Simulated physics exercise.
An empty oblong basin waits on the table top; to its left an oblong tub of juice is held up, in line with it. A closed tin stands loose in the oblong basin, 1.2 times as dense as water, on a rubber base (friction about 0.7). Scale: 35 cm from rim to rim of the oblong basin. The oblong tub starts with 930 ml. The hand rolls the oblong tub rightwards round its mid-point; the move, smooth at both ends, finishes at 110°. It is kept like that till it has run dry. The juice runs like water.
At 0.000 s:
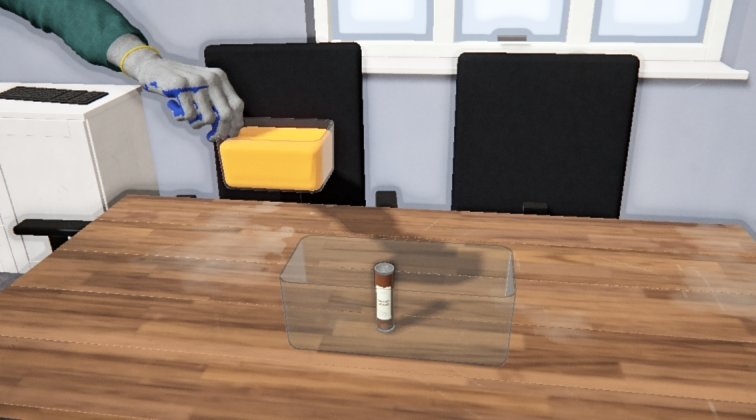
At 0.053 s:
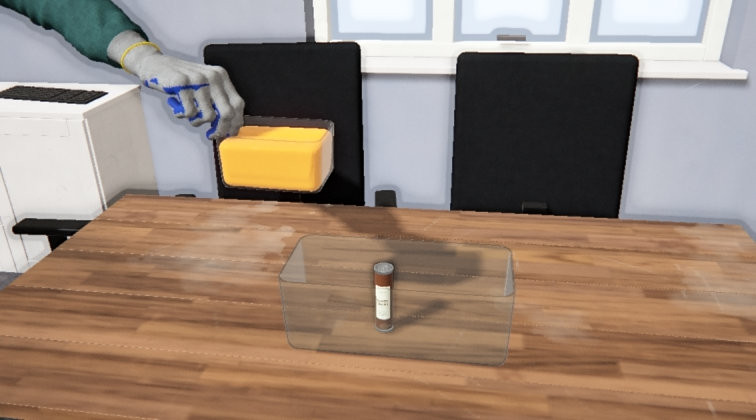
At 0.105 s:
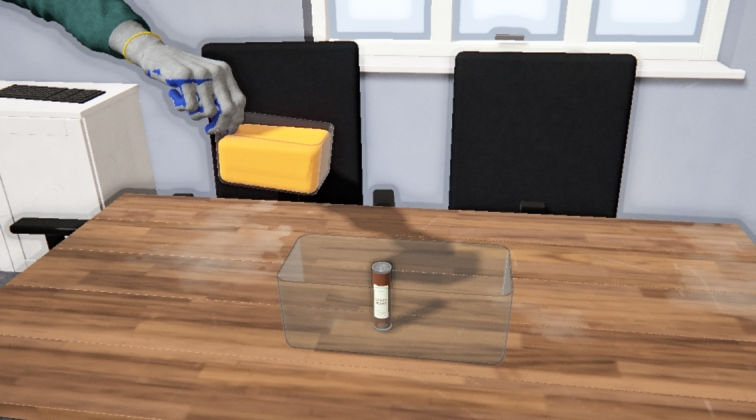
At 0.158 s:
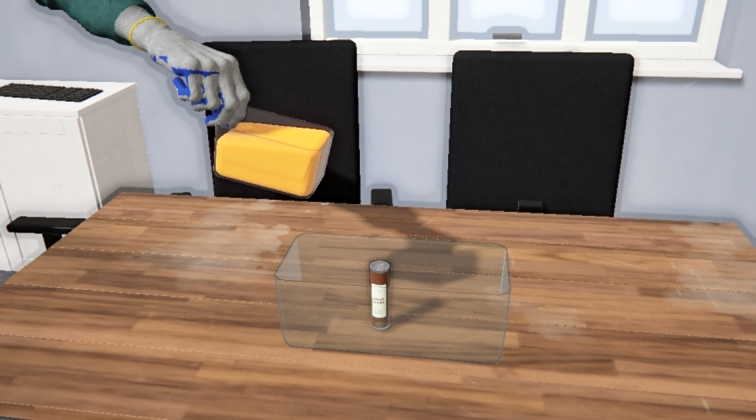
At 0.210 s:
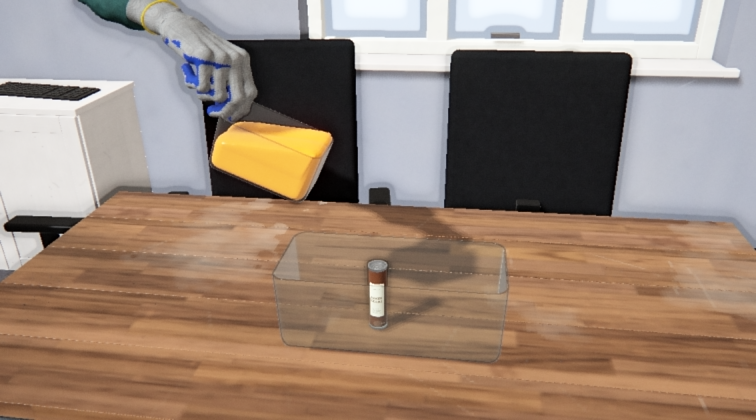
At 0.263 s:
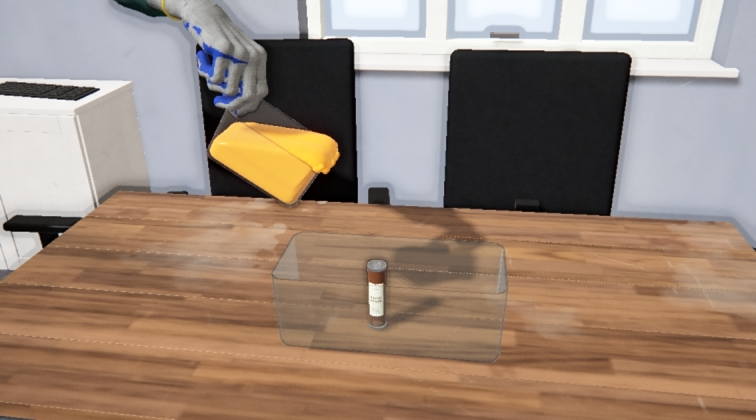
At a wooden table, a gloved hand holds a clear oblong tub of orange juice and gradually tilts it rightwards, the liquid shifting to the pouring edge, above and left of an empty, see-through basin with a small labelled container standing inside.
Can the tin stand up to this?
The tin goes over.
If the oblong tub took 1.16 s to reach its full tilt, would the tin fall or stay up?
The tin keeps standing.
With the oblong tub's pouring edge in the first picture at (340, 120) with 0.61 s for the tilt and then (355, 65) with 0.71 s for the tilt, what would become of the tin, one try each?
First it stays up; then it keeps standing.
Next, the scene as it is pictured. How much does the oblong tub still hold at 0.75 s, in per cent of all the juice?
About 3 per cent.
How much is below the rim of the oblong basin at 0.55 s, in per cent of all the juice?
Some 30 per cent.
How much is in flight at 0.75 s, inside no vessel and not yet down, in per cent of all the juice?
About 5 per cent.
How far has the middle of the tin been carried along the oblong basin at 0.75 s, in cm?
Some 1 cm.
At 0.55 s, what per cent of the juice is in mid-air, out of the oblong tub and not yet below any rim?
Near 50 in a hundred.
By 0.55 s the tilt is 96° and 19 per cent is still to pour; the tin stands where it began.
By 0.75 s the tilt is 110° and 3 per cent is still to pour; the tin stands 1 cm from where it began.
By 0.97 s the tilt is 110° and 0 per cent is still to pour; the tin leans 8°.
By 1.21 s the tilt is 110° and 0 per cent is still to pour; the tin leans 7°.
At rest the tin lies on its side.
